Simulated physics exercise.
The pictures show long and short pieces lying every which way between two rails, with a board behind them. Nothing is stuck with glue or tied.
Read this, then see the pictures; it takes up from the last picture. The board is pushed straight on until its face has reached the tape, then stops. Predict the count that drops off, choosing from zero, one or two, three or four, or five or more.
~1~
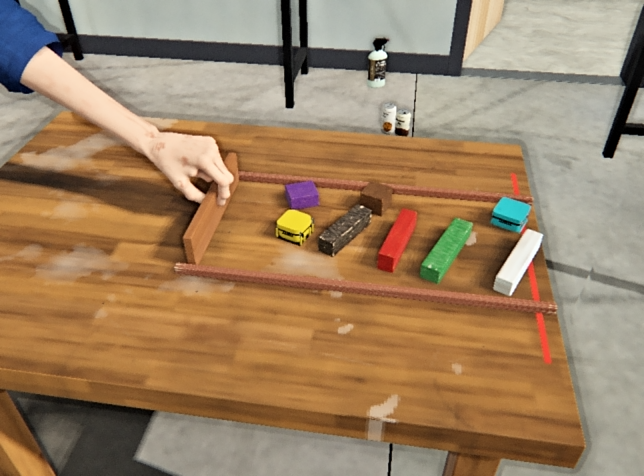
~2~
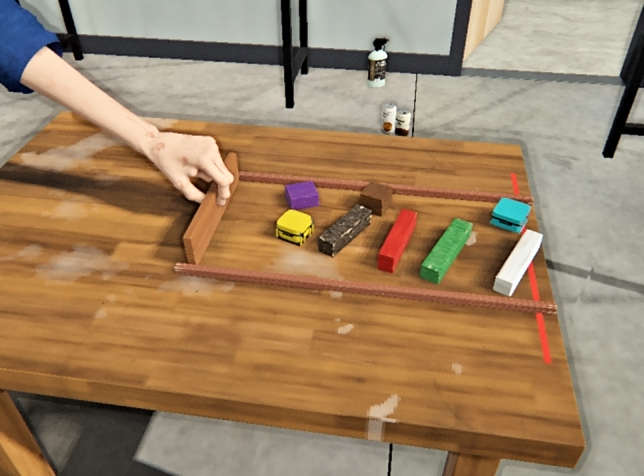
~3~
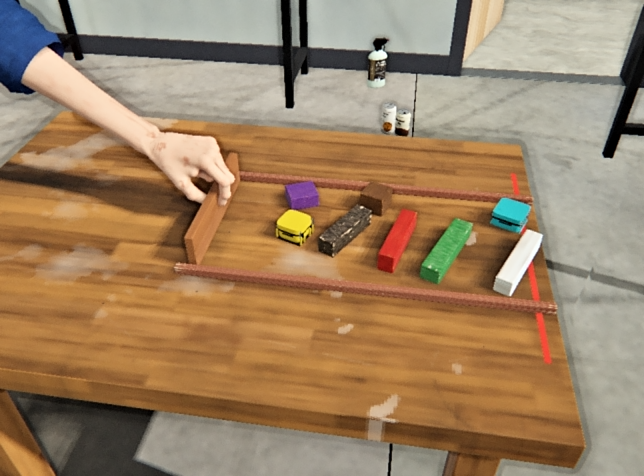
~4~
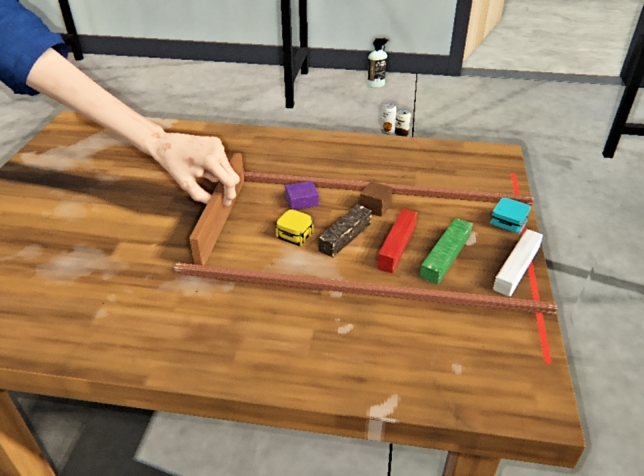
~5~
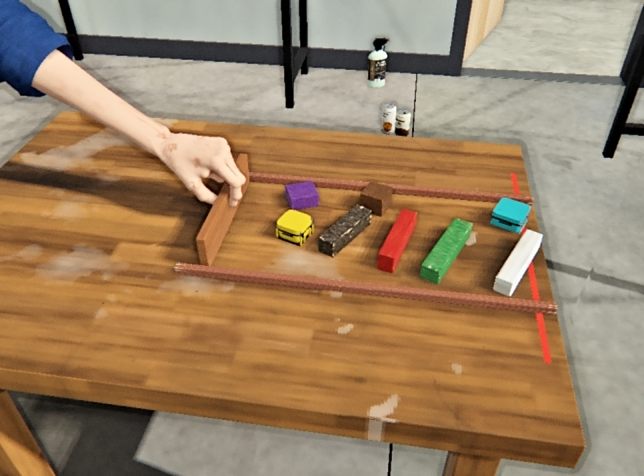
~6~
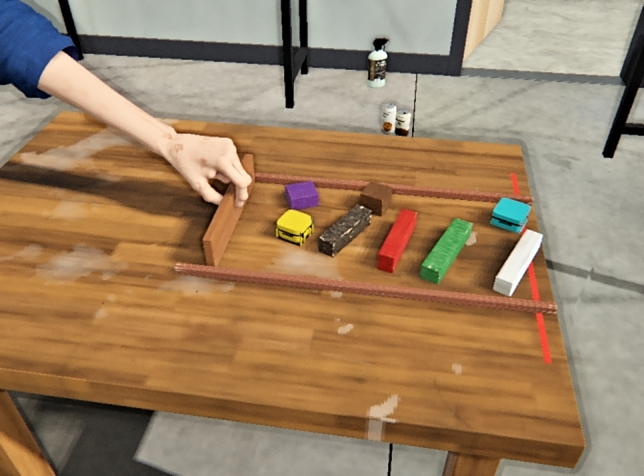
The count is five or more.
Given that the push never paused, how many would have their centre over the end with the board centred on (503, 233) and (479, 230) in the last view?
Counted: 4, then 3.
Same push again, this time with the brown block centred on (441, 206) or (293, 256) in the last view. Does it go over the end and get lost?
From the two starts it leaves the top; it stays up.
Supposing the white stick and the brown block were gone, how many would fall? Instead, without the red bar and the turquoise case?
Well, the first time you'd get 4, and the next time 4.
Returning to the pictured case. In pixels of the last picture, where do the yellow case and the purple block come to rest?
They come to rest around (542, 239) and (539, 220).
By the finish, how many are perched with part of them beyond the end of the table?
Number: 2.
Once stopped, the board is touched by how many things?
The number is 2.
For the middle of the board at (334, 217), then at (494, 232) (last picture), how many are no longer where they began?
Moved so far: 4, later 8.
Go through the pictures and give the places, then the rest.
In the first picture, white stick (519, 261); turquoise case (510, 216); green bar (447, 249); board (214, 206); tape (528, 251).
In the second picture, turquoise case (510, 216); black bar (345, 230).
In the third picture, green bar (447, 250); board (215, 206).
In the fourth picture, white stick (519, 261); yellow case (295, 228).
In the fifth picture, turquoise case (510, 216); brown block (376, 199).
In the sixth picture, white stick (519, 261); turquoise case (510, 216); green bar (447, 250); board (232, 208); tape (528, 251).
Soon after, none off yet; white stick at rest near (519, 261); turquoise case at rest near (510, 216); green bar at rest near (447, 250).
At rest, the number that fall off is five or more; fallen, black bar, brown block, red bar, green bar, turquoise case and white stick.
